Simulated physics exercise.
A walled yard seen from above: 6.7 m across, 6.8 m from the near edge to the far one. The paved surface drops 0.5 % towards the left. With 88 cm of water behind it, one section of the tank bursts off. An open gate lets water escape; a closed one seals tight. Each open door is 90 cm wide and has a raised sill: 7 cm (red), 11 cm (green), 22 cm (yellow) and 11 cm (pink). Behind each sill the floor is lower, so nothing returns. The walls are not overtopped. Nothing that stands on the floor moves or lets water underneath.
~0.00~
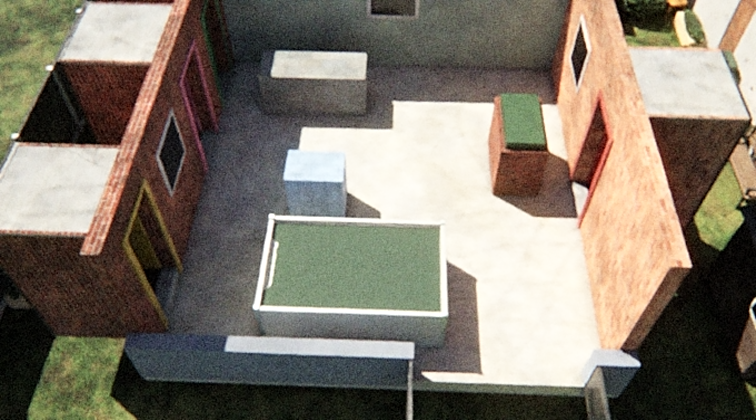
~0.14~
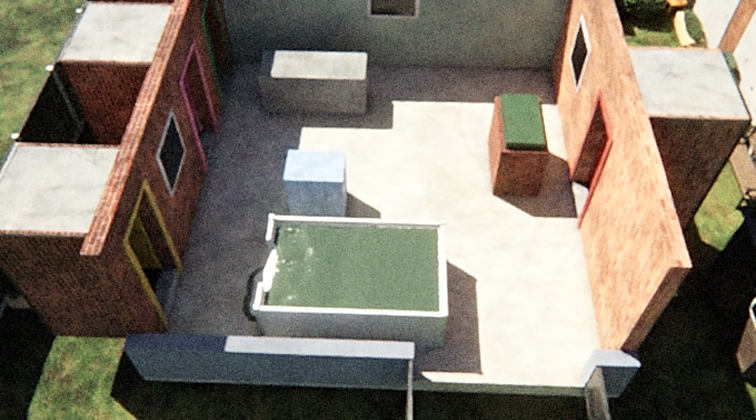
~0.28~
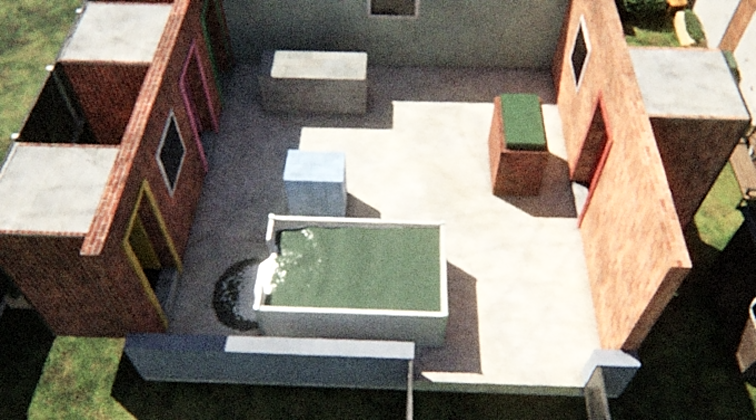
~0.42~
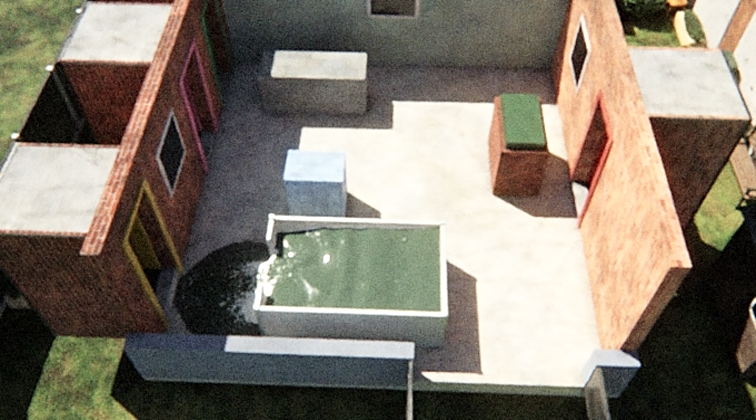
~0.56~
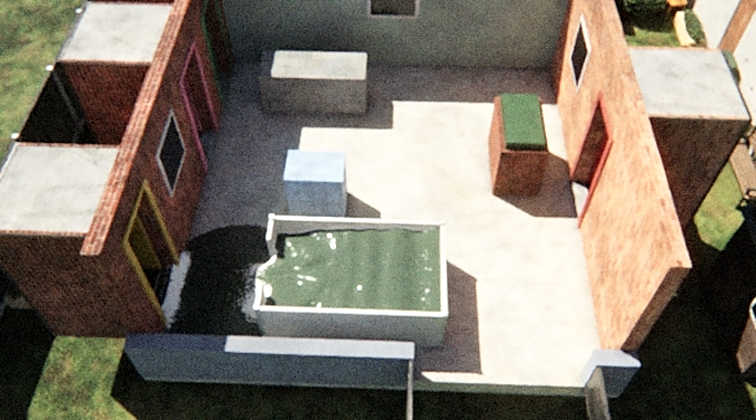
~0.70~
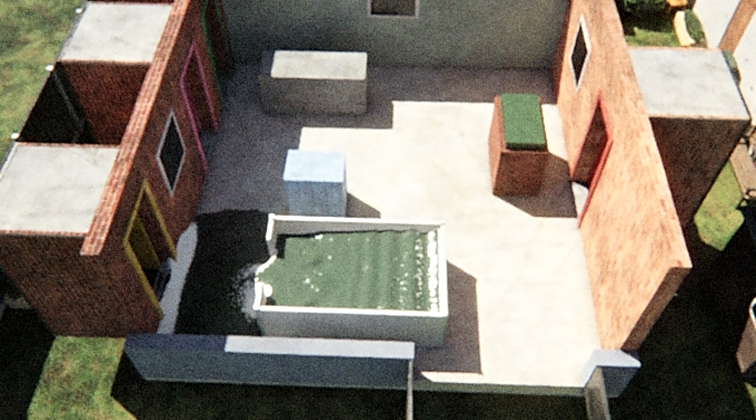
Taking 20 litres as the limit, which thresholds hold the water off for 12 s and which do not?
Door by door: At the red door it stays under the limit; at the green door it goes over the limit; at the yellow door it passes the limit; at the pink door it keeps below the limit.
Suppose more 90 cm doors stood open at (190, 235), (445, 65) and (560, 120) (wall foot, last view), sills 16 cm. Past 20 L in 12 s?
In turn: Above, not over, below.
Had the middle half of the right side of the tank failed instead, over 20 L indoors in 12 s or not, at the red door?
Against that limit: Red above.
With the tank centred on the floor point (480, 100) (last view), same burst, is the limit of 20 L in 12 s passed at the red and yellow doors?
Then: Red not over, yellow under.
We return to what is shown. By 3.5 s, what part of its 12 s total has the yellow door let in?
About 80 per cent.
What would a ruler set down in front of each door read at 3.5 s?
In cm: Red 0, green 5, yellow 32, pink 7.
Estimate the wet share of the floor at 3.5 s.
About 45 per cent.
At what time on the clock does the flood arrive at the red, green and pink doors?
Arrival: Red 6.5 s, green 1.8 s, pink 1.2 s.
After 1.4 s water covers 15 % of the floor and is deepest (54 cm) near (173, 304); red door not reached, green door not reached, yellow door 50 cm at the sill, 103 L in, pink door 6 cm at the sill, 0 L in.
After 2.2 s water covers 25 % of the floor and is deepest (50 cm) near (159, 356); red door not reached, green door 5 cm at the sill, 0 L in, yellow door 46 cm at the sill, 258 L in, pink door 8 cm at the sill, 0 L in.
After 3.5 s water covers 45 % of the floor and is deepest (33 cm) near (176, 294); red door not reached, green door 5 cm at the sill, 0 L in, yellow door 32 cm at the sill, 390 L in, pink door 7 cm at the sill, 0 L in.
After 7.0 s water covers 85 % of the floor and is deepest (24 cm) near (176, 294); red door 1 cm at the sill, 0 L in, green door 13 cm at the sill, 33 L in, yellow door 22 cm at the sill, 481 L in, pink door 6 cm at the sill, 0 L in.
After 12.0 s water covers 100 % of the floor and is deepest (14 cm) near (159, 356); red door 5 cm at the sill, 3 L in, green door 10 cm at the sill, 50 L in, yellow door 12 cm at the sill, 482 L in, pink door 4 cm at the sill, 0 L in.
